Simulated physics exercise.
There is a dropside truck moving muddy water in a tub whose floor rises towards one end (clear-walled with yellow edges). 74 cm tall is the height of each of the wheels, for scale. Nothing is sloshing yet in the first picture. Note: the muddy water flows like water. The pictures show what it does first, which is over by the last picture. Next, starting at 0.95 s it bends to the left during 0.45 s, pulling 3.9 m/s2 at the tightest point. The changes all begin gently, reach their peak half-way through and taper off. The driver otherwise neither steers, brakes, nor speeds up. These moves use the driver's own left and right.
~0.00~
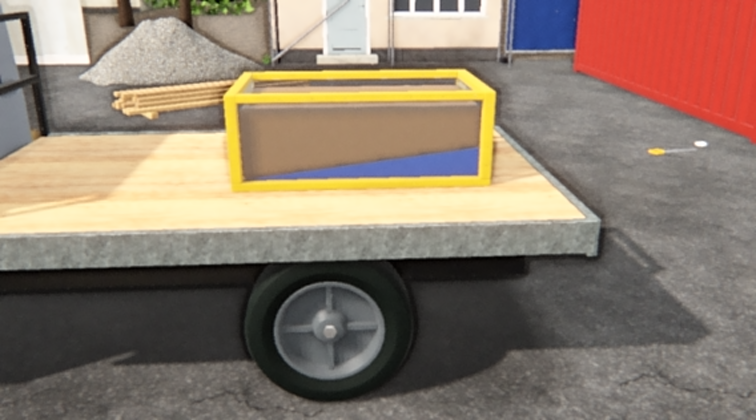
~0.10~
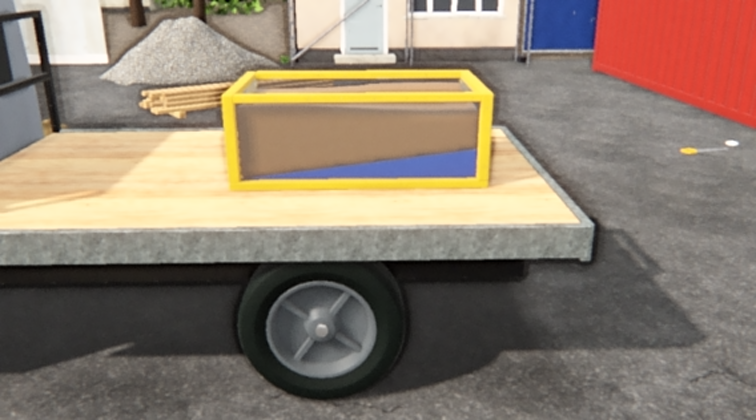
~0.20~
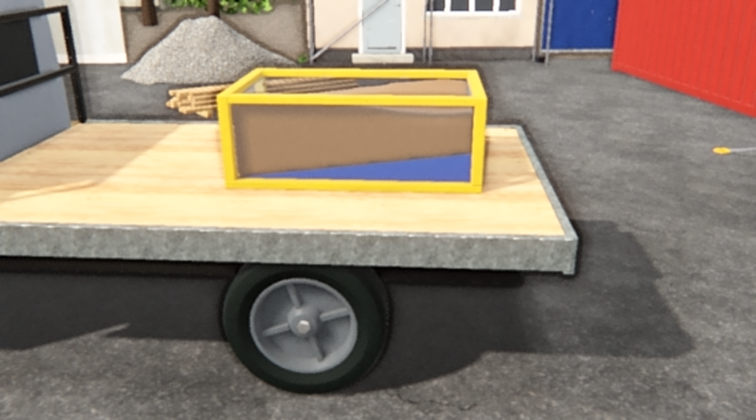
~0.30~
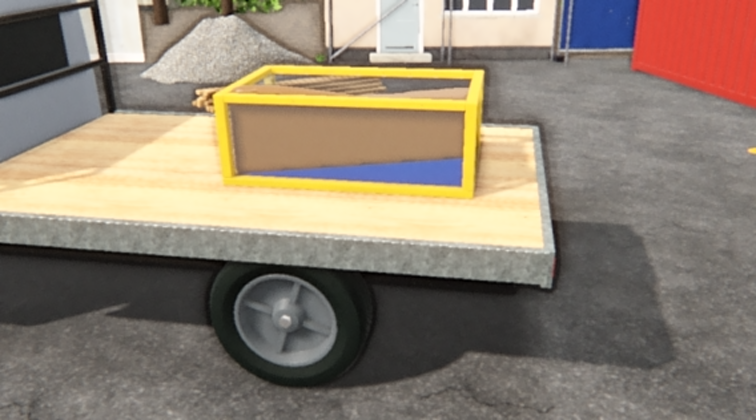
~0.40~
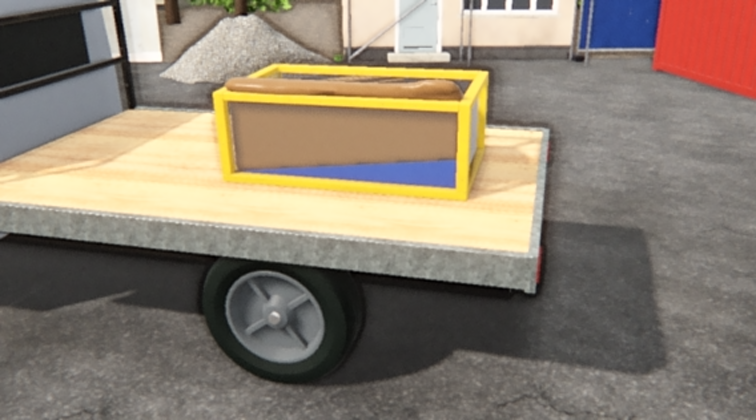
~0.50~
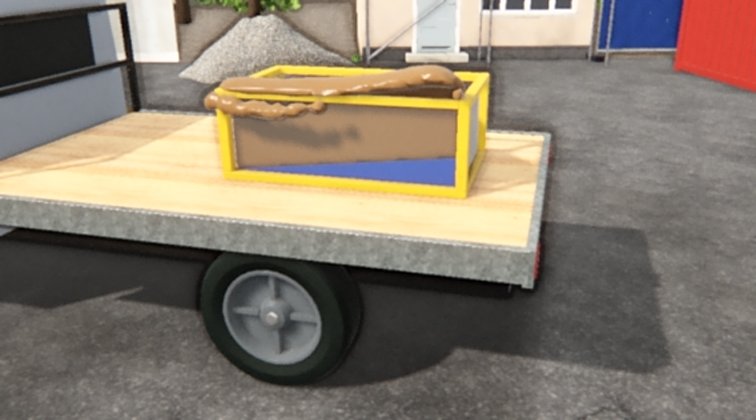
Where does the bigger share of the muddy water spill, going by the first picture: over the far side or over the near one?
Over the near one.
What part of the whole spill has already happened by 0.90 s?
About 60 percent at that moment.
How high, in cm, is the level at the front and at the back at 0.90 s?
It reads roughly 34 cm up front and 36 cm at the back.
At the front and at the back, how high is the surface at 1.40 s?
Front 30 cm, back 32 cm.
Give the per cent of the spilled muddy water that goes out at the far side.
Roughly 20 percent.
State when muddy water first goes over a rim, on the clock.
The first spill comes at around 0.6 s.
Then, 0.90 s in, it stands 35 cm high behind and 35 cm in front; 7 per cent has gone over the near side, a little elsewhere.
Then, 1.40 s in, it stands 32 cm high behind and 30 cm in front; 9 per cent has gone over the near side, a little elsewhere.
Then, 1.90 s in, it stands 36 cm high behind and 32 cm in front; 10 per cent has gone mostly over the near side, some over the far side.
Then, 4.39 s in, 12 per cent has gone mostly over the near side, some over the far side; the near side has passed 7 per cent and the far side 3.
